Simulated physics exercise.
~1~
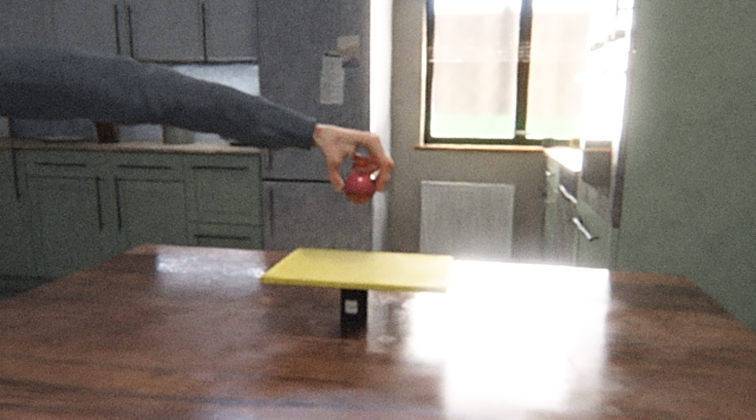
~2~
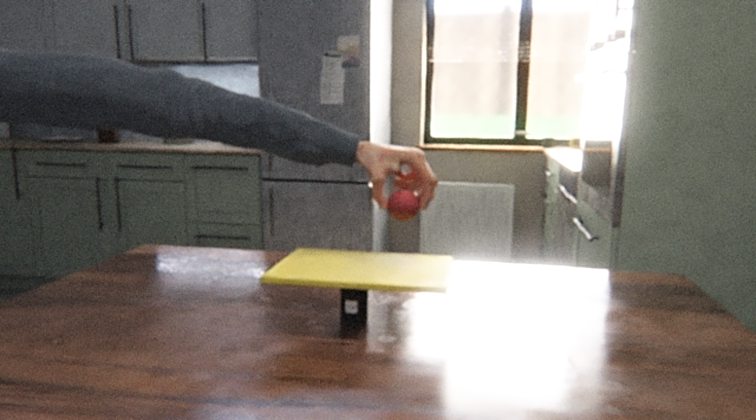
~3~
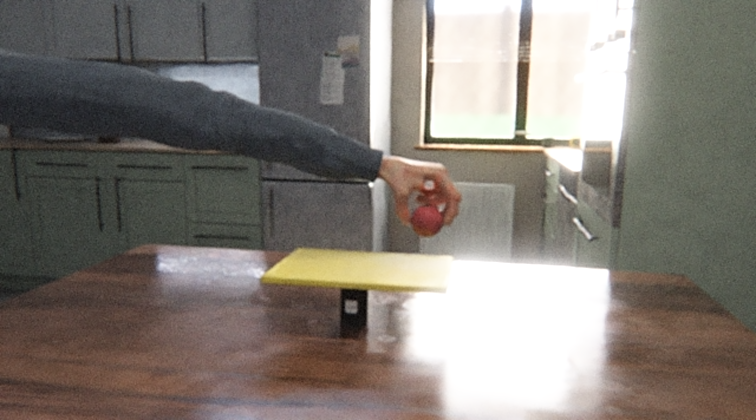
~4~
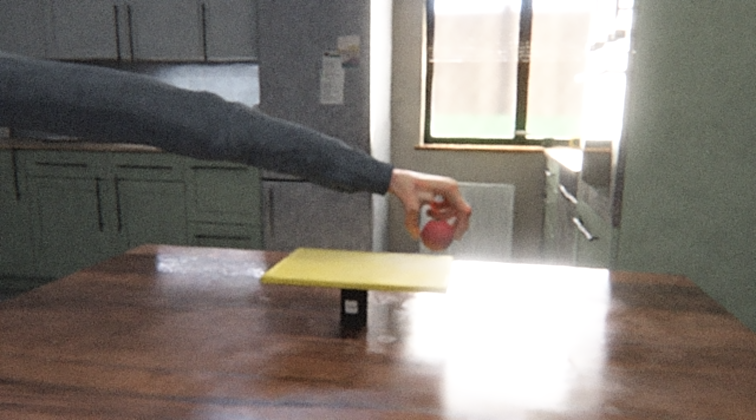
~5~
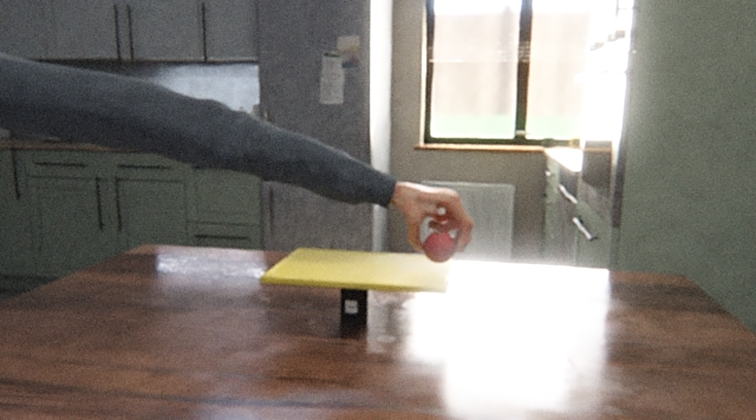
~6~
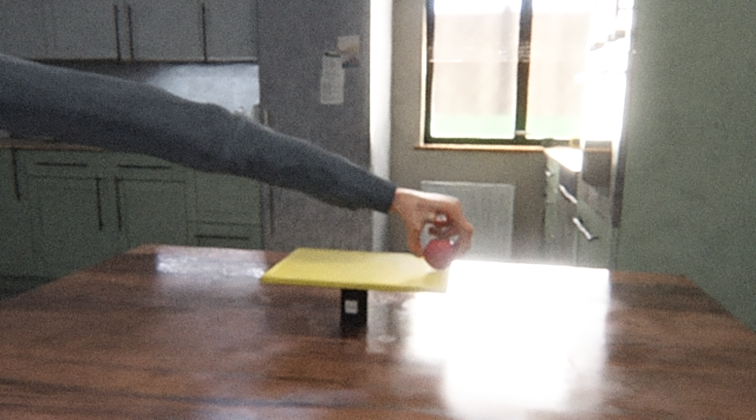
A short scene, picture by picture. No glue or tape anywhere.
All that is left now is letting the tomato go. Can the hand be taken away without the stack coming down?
No. I expect it to fail to stay steady.
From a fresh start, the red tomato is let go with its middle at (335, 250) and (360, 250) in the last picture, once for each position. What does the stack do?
In case one it stays upright, while in case two it stays upright.
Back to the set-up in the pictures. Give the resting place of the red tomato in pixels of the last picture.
Close to pixel (511, 319).
Then, 0.30 s later than the last frame, red tomato now fallen; yellow lid tilted by 40°.
Then, 0.60 s later than the last frame, yellow lid tilted by 26°.
When it is over, fallen, red tomato and yellow lid; black shaker as before. End places, in pixels of the last picture, red tomato near (511, 319). The stack loses its balance.
